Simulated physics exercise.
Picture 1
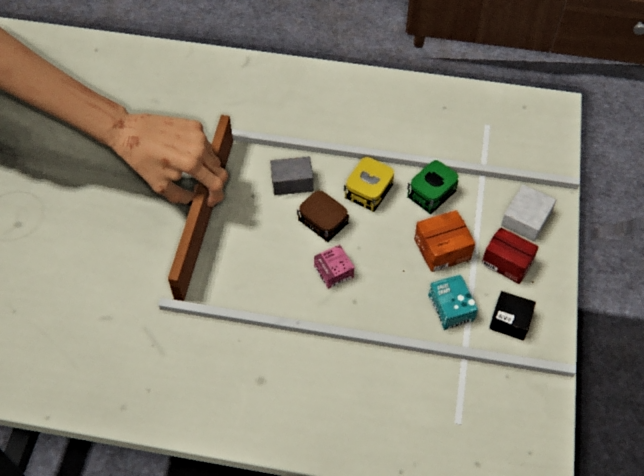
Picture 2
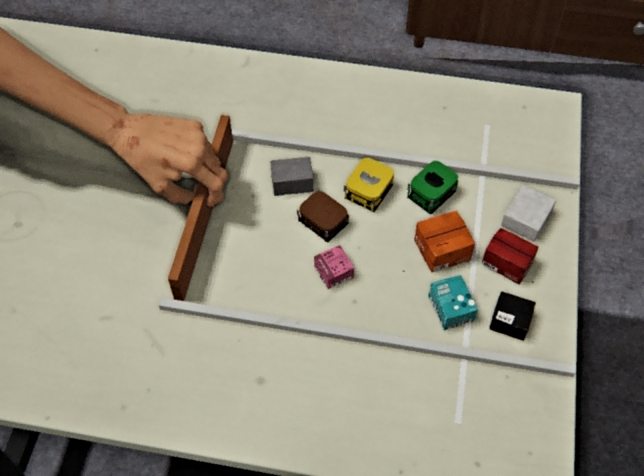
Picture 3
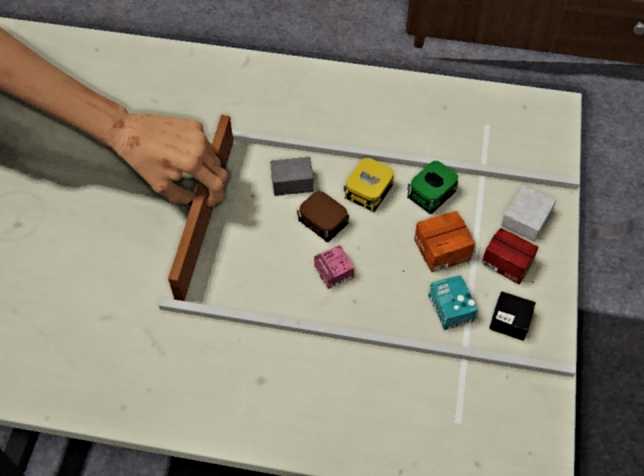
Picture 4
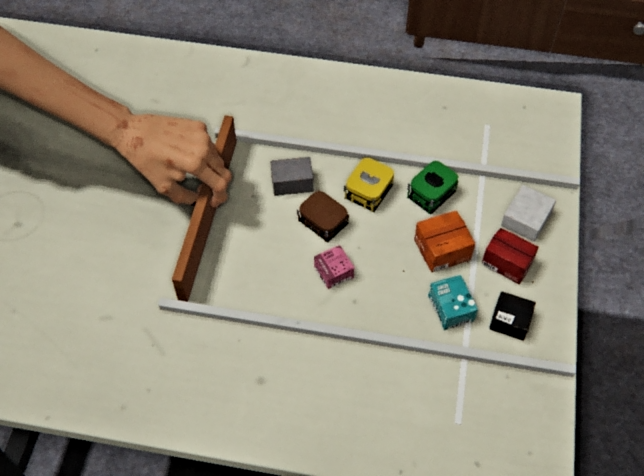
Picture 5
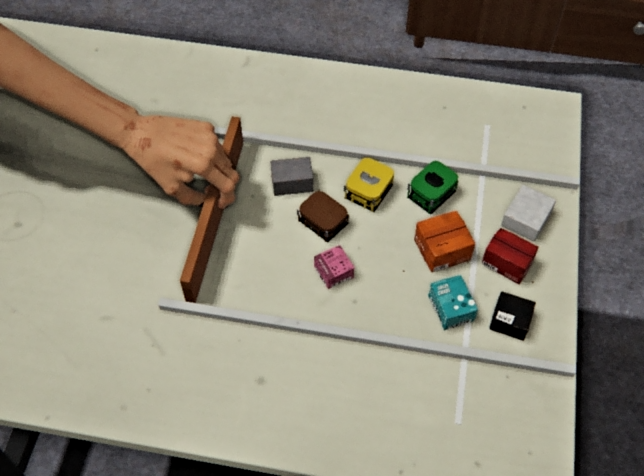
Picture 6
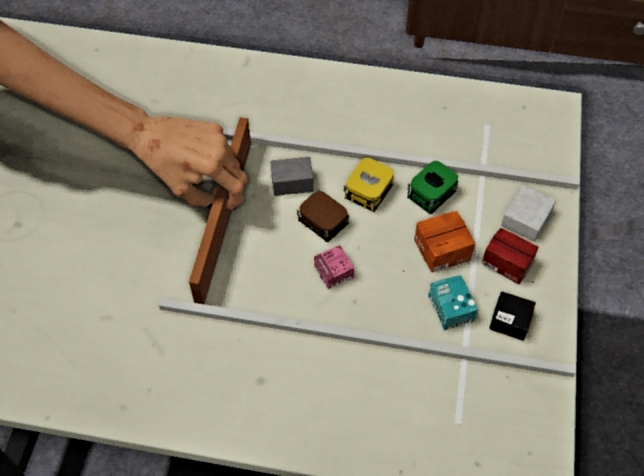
A hand gripping an upright wooden board holds it almost still at the left of a pale table, between two thin rails. The board then slides slightly right toward a scatter of small coloured blocks and cases, which stay where they are, with a gap still between them and the board.
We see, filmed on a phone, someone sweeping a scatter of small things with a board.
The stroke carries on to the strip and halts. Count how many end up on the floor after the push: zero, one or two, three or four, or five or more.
One or two spill over.
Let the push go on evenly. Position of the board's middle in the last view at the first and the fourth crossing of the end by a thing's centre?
Pixels in order: Roughly (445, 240), roughly (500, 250).
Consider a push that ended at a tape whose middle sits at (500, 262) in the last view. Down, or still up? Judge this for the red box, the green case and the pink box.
In order, the red box goes off the edge, then the green case goes off the edge, then the pink box keeps its spot.
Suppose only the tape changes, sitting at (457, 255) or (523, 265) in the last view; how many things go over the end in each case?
Try by try, 1 and 5.
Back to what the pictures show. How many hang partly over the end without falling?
I get 2.
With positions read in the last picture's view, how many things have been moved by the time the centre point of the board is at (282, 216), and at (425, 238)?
Well, it's 1 at the first one and 9 at the second.
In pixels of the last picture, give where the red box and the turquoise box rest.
Red box at (582, 287), turquoise box at (518, 319).
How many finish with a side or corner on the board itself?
Tally at the end: 3.
A little later, none off yet; white block at rest near (529, 213); black box at rest near (512, 316); red box at rest near (510, 256).
When it is over, the number that fall off is one or two; down, white block.
